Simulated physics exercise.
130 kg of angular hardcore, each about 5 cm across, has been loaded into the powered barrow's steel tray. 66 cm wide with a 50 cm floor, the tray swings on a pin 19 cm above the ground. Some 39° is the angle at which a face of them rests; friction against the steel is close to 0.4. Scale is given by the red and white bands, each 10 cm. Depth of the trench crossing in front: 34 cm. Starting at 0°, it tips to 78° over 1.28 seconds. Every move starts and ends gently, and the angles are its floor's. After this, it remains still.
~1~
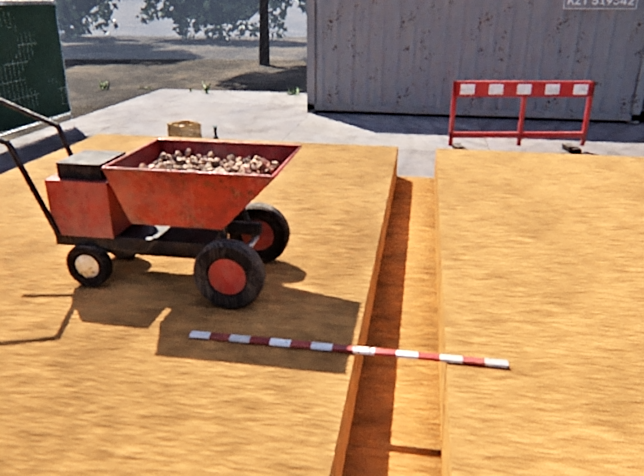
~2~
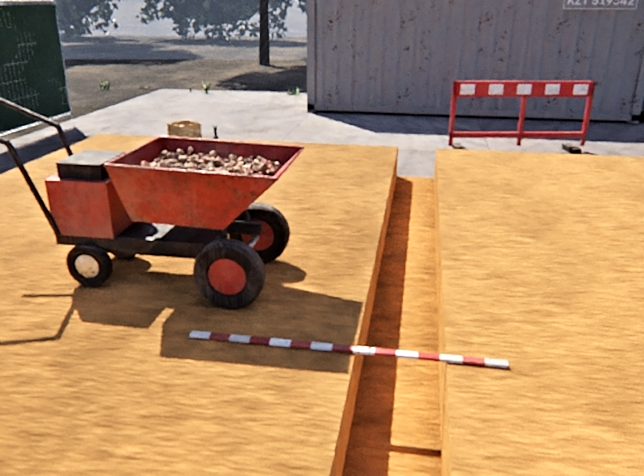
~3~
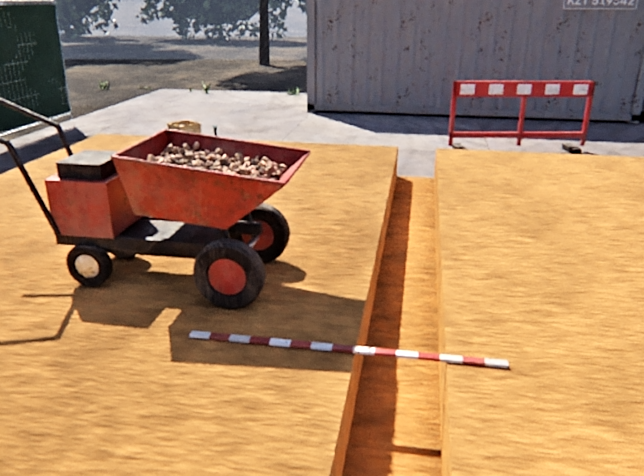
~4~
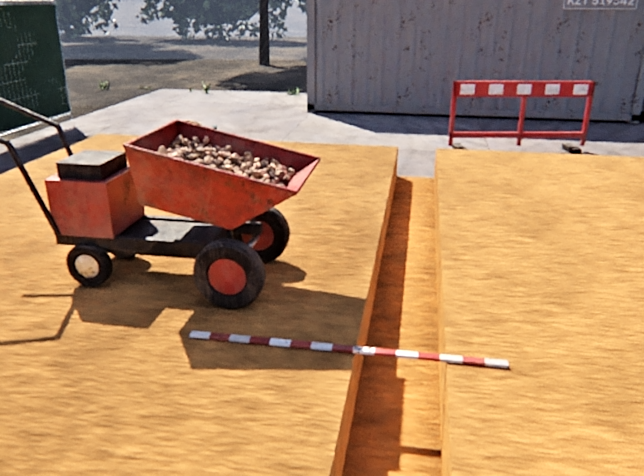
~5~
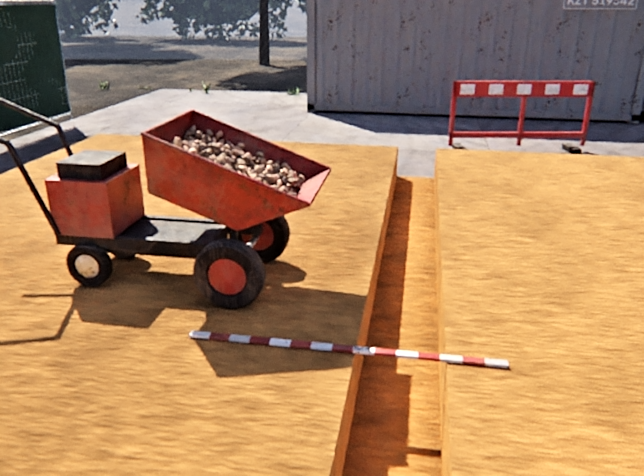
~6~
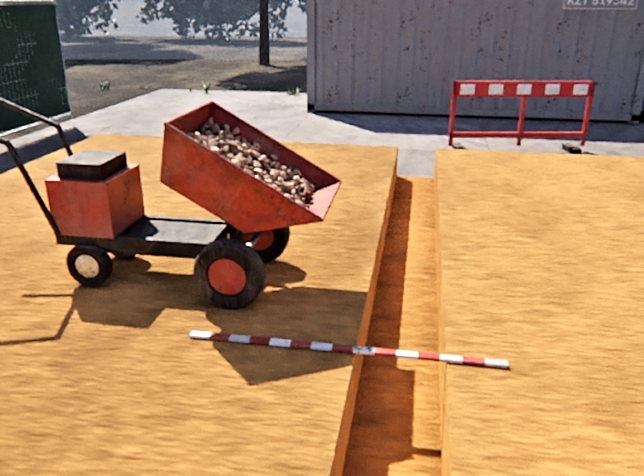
At first, a red powered barrow stands to the left of a trench, its steel tray level and loaded with small stones. The tray begins to tilt forward to the right, slowly and then faster, its back rising well above the chassis while the wheels stay still and the stones remain inside.
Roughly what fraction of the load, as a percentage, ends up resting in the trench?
Roughly 63 per cent of the load.
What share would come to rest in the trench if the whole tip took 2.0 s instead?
60 %.
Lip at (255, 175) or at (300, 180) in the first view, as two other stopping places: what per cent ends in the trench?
Near 40 then near 100 percent.
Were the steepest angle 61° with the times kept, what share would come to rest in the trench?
Roughly 60% would end there.
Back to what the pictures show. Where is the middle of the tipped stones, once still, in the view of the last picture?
Their centre sits close to (403, 337).
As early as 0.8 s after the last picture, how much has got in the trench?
About 30 per cent by then.
Then, 0.4 s after the last picture the floor is at 66°, 100 % in the tray; the foremost stones are at (352, 265).
Then, 0.8 s after the last picture the floor is at 78°, 62 % in the tray, 6 % short of the trench, 32 % in the trench; the foremost stones are at (435, 342).
Then, 1.2 s after the last picture the floor is at 78°, 37 % in the tray, 6 % short of the trench, 57 % in the trench; the foremost stones are at (436, 358).
Then, 3.1 s after the last picture the floor is at 78°, 31 % in the tray, 5 % short of the trench, 63 % in the trench; the foremost stones are at (436, 364).
